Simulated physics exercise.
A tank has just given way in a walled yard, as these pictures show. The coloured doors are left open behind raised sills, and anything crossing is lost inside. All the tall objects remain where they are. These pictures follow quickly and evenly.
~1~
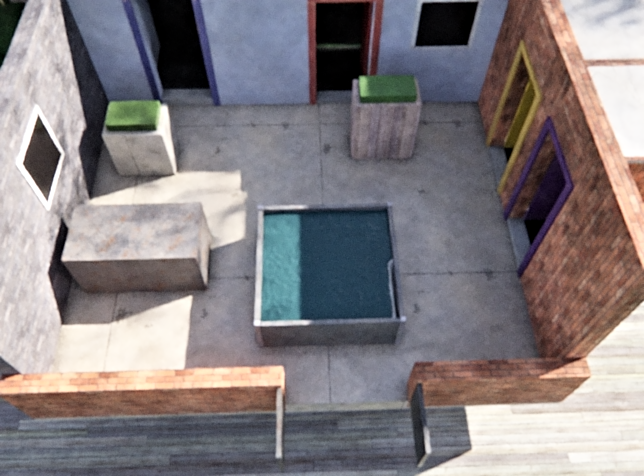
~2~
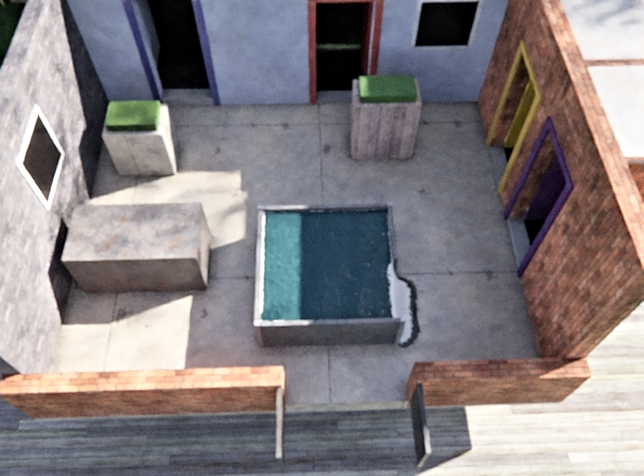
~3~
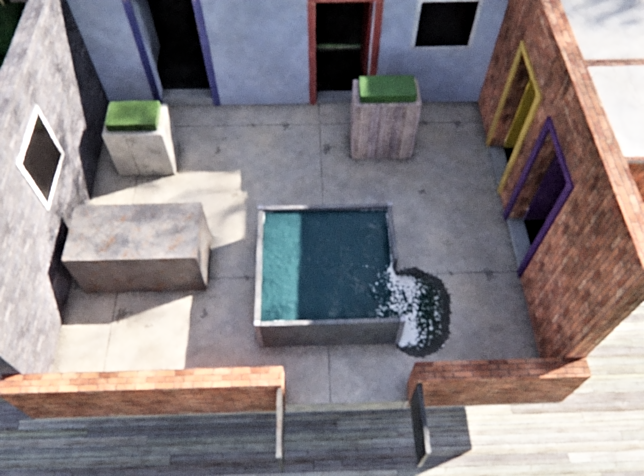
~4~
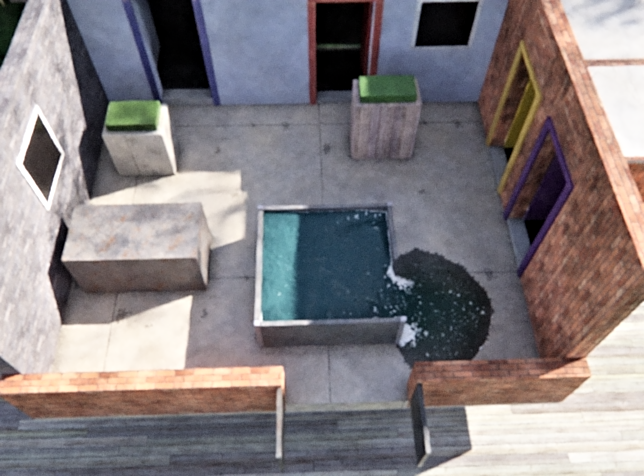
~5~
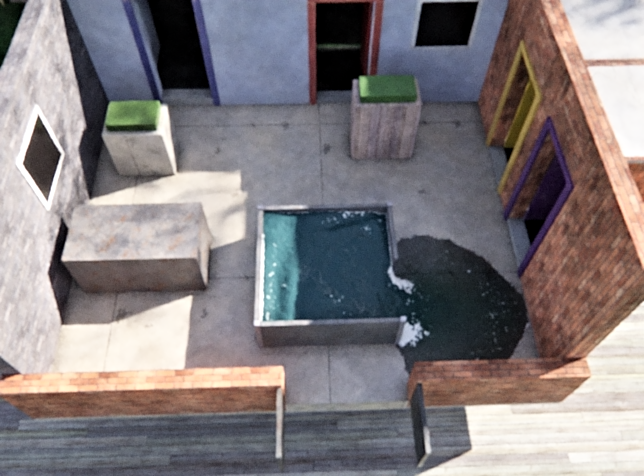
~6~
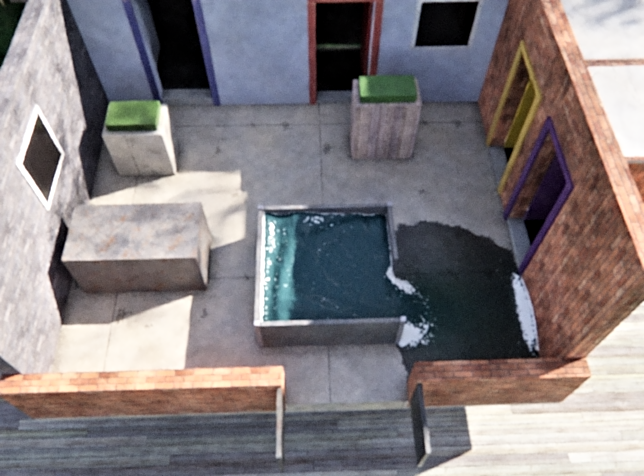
Water bursts through the right side of a square tank in a walled yard, foaming at the gap and spreading as a dark pool across the paving, then reaches the brick wall on the right, where white froth appears.
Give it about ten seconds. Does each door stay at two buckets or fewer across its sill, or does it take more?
Taking them in turn: The red door stays at two or fewer, the yellow door takes more, the blue door stays at two or fewer, the purple door takes more.
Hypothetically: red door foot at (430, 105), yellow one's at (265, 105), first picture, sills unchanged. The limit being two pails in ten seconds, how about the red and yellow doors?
Red: Gets flooded; yellow: Does not flood.
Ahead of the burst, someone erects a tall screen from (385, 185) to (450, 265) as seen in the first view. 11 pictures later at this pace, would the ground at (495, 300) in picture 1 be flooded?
Answer: That point is waterlogged.
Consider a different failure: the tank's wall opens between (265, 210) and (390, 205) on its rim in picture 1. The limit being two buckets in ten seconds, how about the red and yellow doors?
Result - red: Beyond the limit; yellow: Beyond the limit.
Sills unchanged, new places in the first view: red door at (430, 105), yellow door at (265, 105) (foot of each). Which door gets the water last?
That is the blue-painted one.
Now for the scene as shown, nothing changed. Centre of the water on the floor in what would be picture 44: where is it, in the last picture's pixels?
The balance point is around (388, 240).
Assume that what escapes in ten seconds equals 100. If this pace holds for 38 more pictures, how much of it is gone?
My guess would be around 55 percent.
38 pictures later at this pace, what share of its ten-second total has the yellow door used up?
I'd put it at 20 percent.
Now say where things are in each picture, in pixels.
In the first picture, still water in the water tank at (327, 263).
In the second picture, the front is at (408, 285), out from the gap at (393, 302).
In the third picture, the front is at (437, 285), out from the gap at (393, 304).
In the fourth picture, the front is at (480, 295), out from the gap at (393, 305).
In the fifth picture, water pours out at (393, 304) and has run to (522, 317).
In the sixth picture, water pours out at (393, 304) and has run to a hidden place.
A moment on, water covers 15 % of the floor; the red door not reached, the yellow door not reached, the blue door not reached, the purple door under two buckets in.
Next, water covers 20 % of the floor; the red door not reached, the yellow door wet at the sill, nothing in, the blue door not reached, the purple door over two buckets in.
Then, water covers 40 % of the floor; the red door not reached, the yellow door under two buckets in, the blue door not reached, the purple door far over two buckets in.
Later, water covers 70 % of the floor; the red door wet at the sill, nothing in, the yellow door over two buckets in, the blue door wet at the sill, nothing in, the purple door far over two buckets in.
In the end, water covers 95 % of the floor; the red door wet at the sill, nothing in, the yellow door far over two buckets in, the blue door wet at the sill, nothing in, the purple door far over two buckets in.
